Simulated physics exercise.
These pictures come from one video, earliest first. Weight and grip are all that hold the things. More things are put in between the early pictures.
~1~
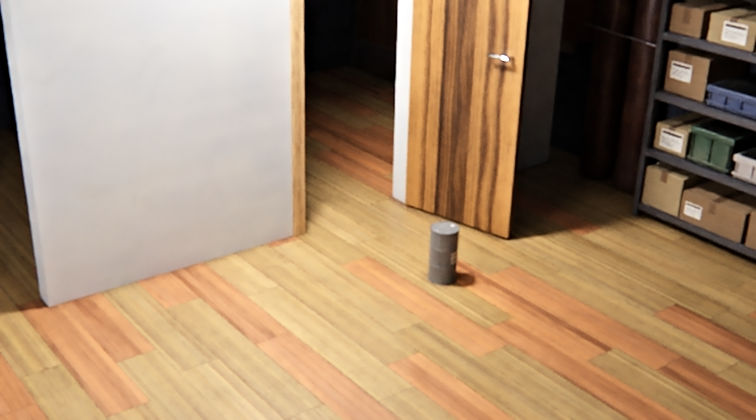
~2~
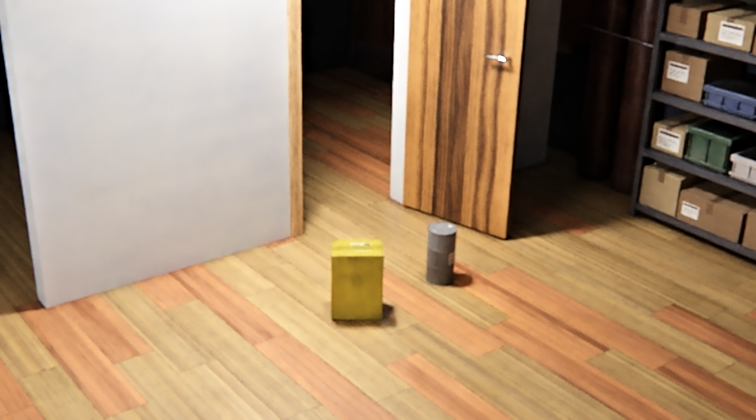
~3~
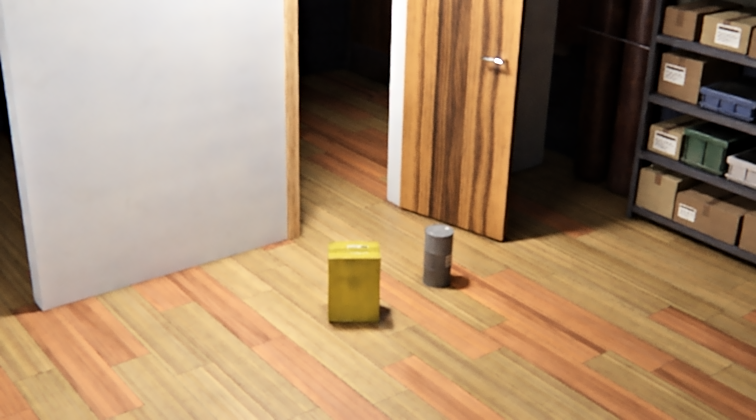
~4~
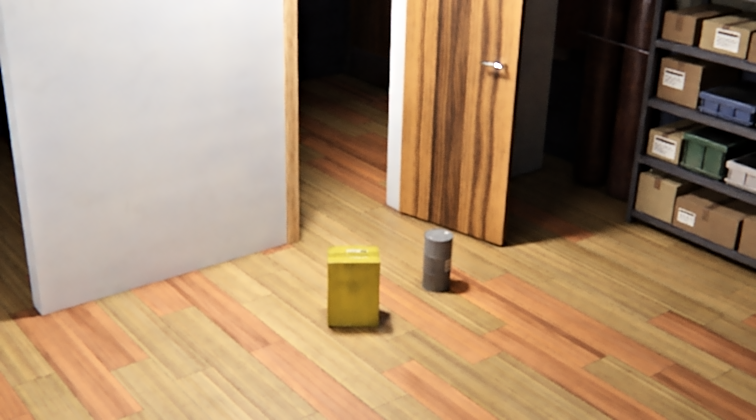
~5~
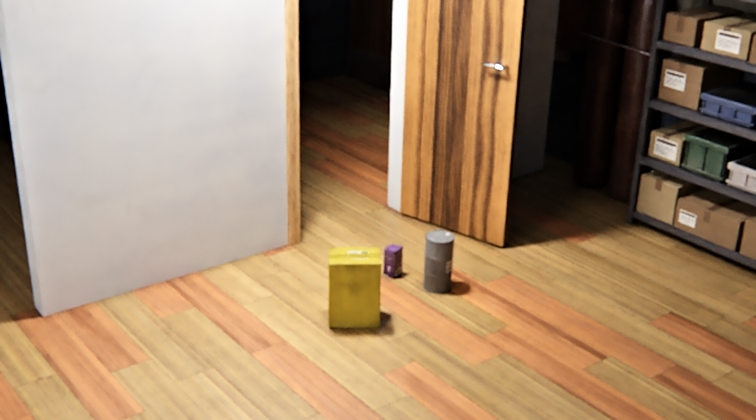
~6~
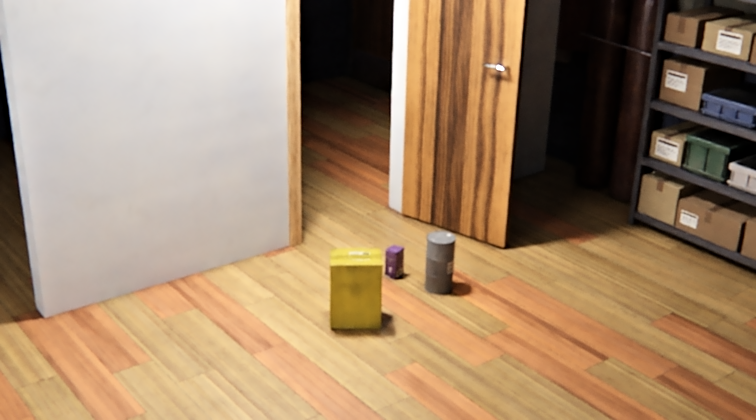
The footage shows a grey canister on a wooden floor near a wide-open door; a yellow box appears to its left, then a small purple carton appears between them, while the door stays still and the view shifts slightly.
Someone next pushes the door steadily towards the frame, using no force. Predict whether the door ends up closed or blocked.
Prediction: Closed.
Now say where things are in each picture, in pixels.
The first picture shows door wide open and still; grey canister (443, 253).
The second picture shows door wide open and still; grey canister (441, 254); yellow box (357, 279).
The third picture shows door wide open and still; grey canister (438, 256); yellow box (353, 282).
The fourth picture shows door wide open and still; grey canister (437, 261); yellow box (353, 286).
The fifth picture shows door wide open and still; grey canister (439, 262); yellow box (354, 287).
The sixth picture shows door wide open and still; purple carton (395, 262); grey canister (440, 263).
Then, 0.80 s later than the last frame, open by 81°.
Then, 1.50 s later than the last frame, open by 48°.
Then, 2.20 s later than the last frame, open by 15°.
When it is over, open by 0°; all 3 as before. End places, in pixels of the last picture, purple carton near (395, 262).
